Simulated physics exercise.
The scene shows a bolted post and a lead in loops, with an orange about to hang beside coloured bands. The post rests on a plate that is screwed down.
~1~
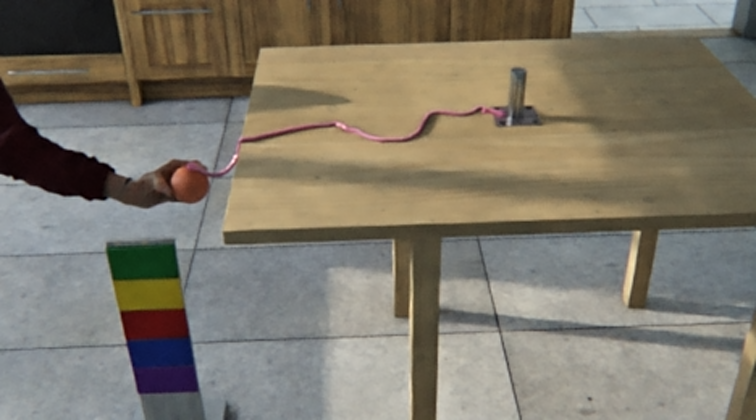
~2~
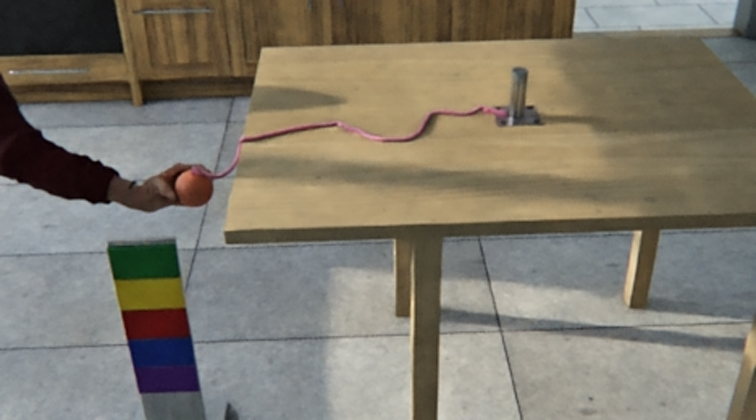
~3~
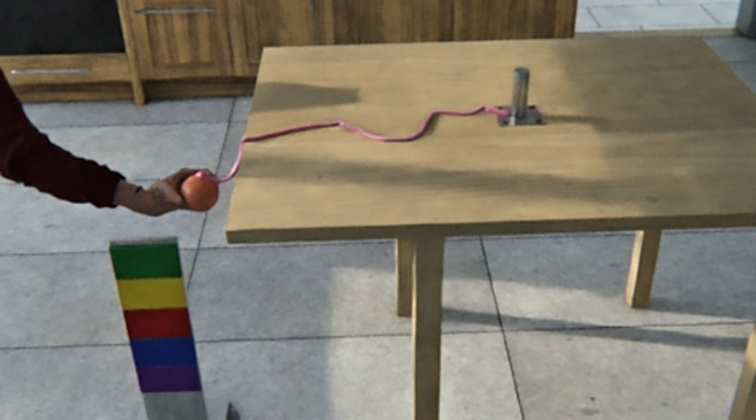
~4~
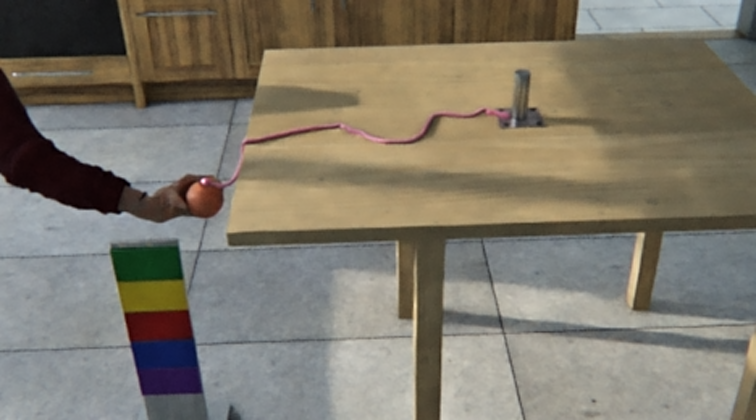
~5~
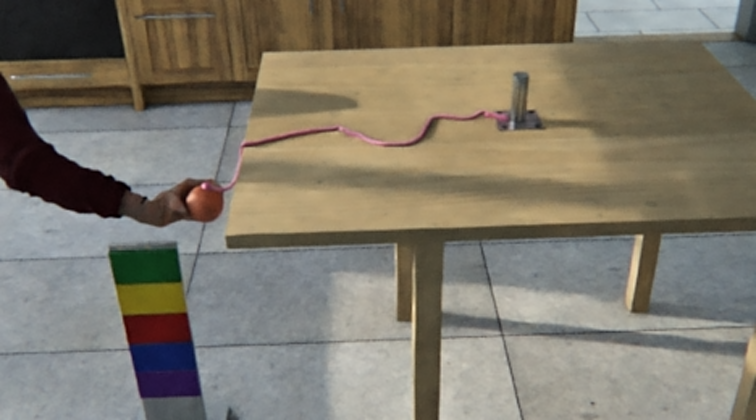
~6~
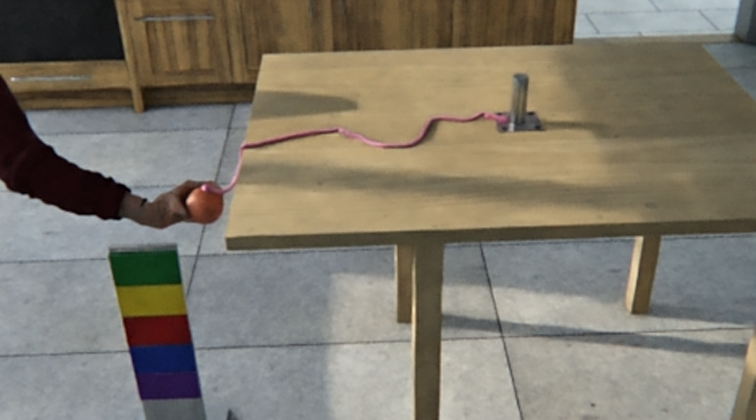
The footage shows a hand holding an orange ball-like object beside a wooden table, attached to a pink cord that winds across the tabletop to a metal post; the hand shifts slightly right and down, then stays nearly still.
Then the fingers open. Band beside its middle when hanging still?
Yellow.
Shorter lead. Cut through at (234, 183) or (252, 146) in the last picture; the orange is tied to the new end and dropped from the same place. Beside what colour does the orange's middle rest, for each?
In order of the tries: Green; then higher than all five.
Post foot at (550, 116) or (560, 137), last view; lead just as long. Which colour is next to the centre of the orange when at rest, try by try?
In that order: Green; green.
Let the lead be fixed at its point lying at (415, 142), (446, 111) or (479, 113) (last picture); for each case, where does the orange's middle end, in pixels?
For the three tries you'd see (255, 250), (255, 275) and (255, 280).
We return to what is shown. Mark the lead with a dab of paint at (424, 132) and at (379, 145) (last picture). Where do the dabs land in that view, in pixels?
About (385, 133), and the other about (321, 139).
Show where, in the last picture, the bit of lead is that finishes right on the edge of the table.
You'd find it at roughly (320, 132).
A little later, orange near (275, 289); level with yellow.
Next, orange near (244, 292); level with yellow.
When it is over, orange near (255, 292); level with yellow. Its middle rests at the yellow band.
